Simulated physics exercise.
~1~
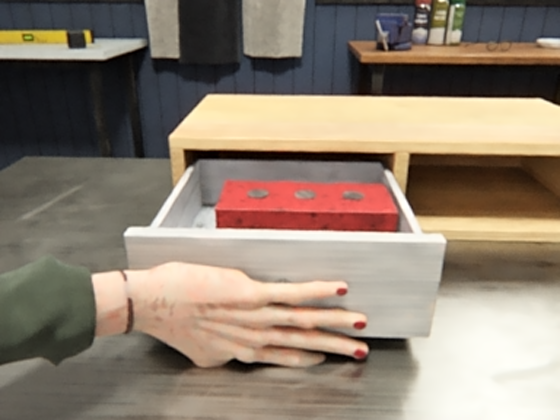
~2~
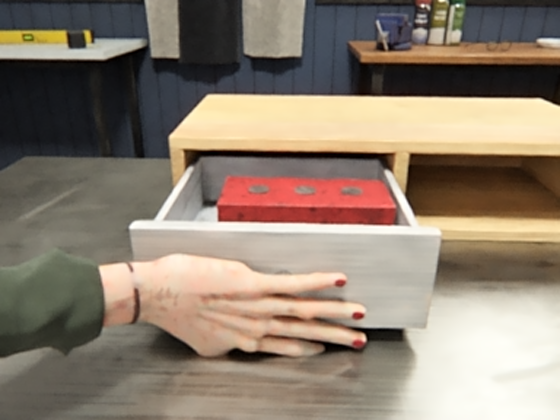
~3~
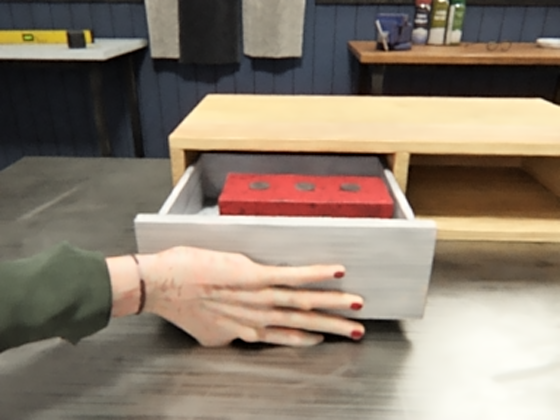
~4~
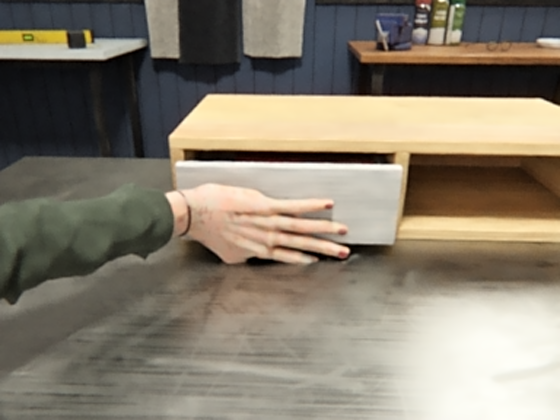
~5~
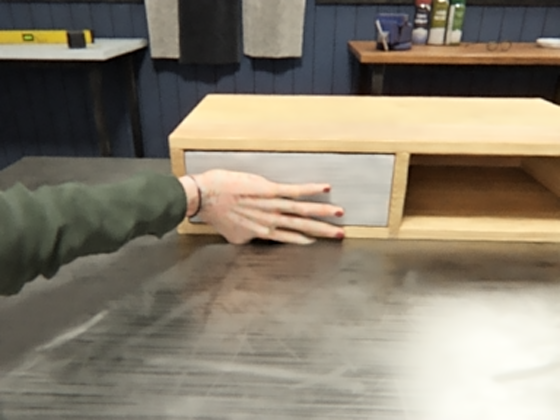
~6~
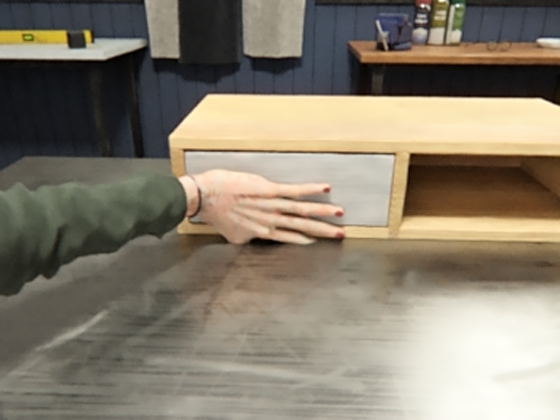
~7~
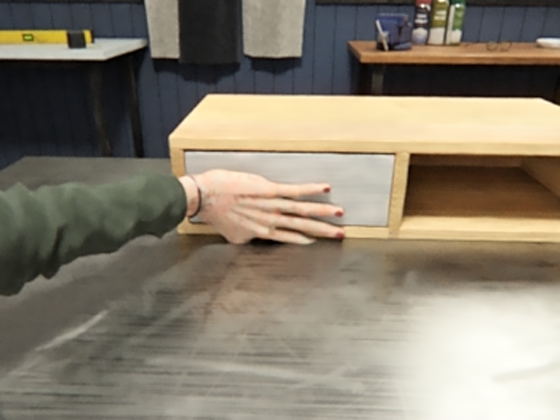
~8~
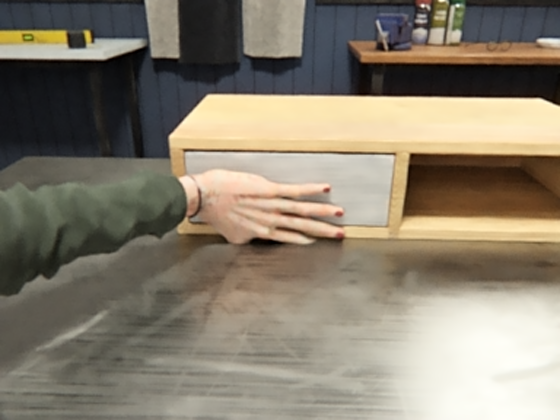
In a workshop with dark blue walls, a low wooden cabinet sits on a dark tabletop, its pale grey drawer pulled out beside an open compartment. Inside the drawer lies a red brick with three dark round spots on top. A hand with red nails, in a dark green sleeve, presses against the drawer front from the left. It eases the drawer back a little, then pushes it farther in, and the brick disappears from sight. The drawer slides fully shut, and the hand stays resting on its closed front.
